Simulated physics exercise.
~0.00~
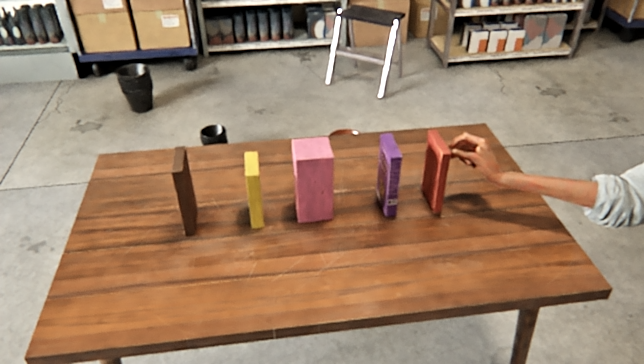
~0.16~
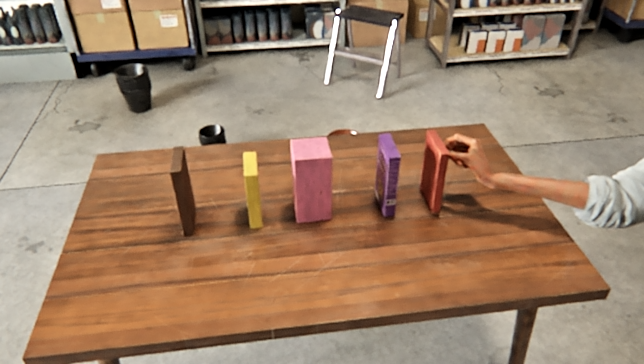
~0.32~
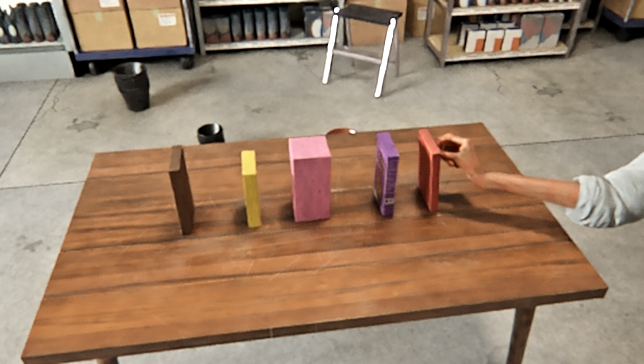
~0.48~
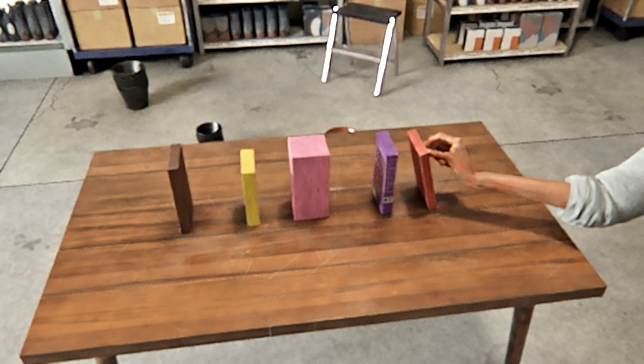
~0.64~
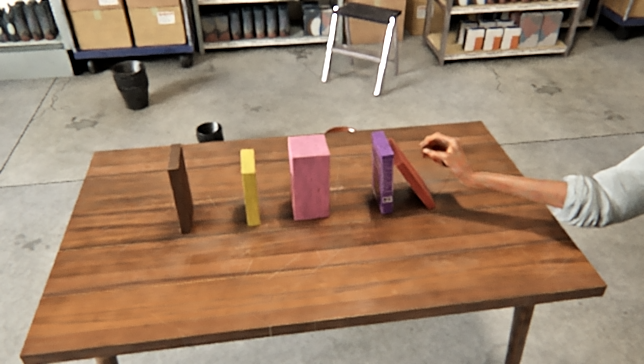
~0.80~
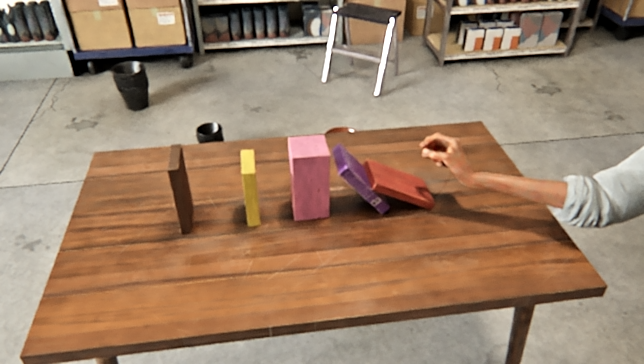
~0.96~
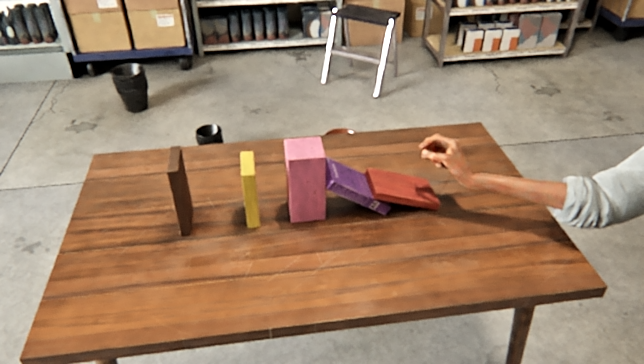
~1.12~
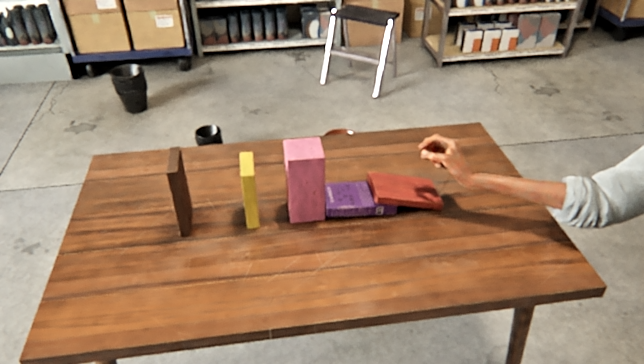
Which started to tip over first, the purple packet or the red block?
The red block started to tip first, pushed by the hand, and the purple packet only began to tip after the red block had leaned over onto it.
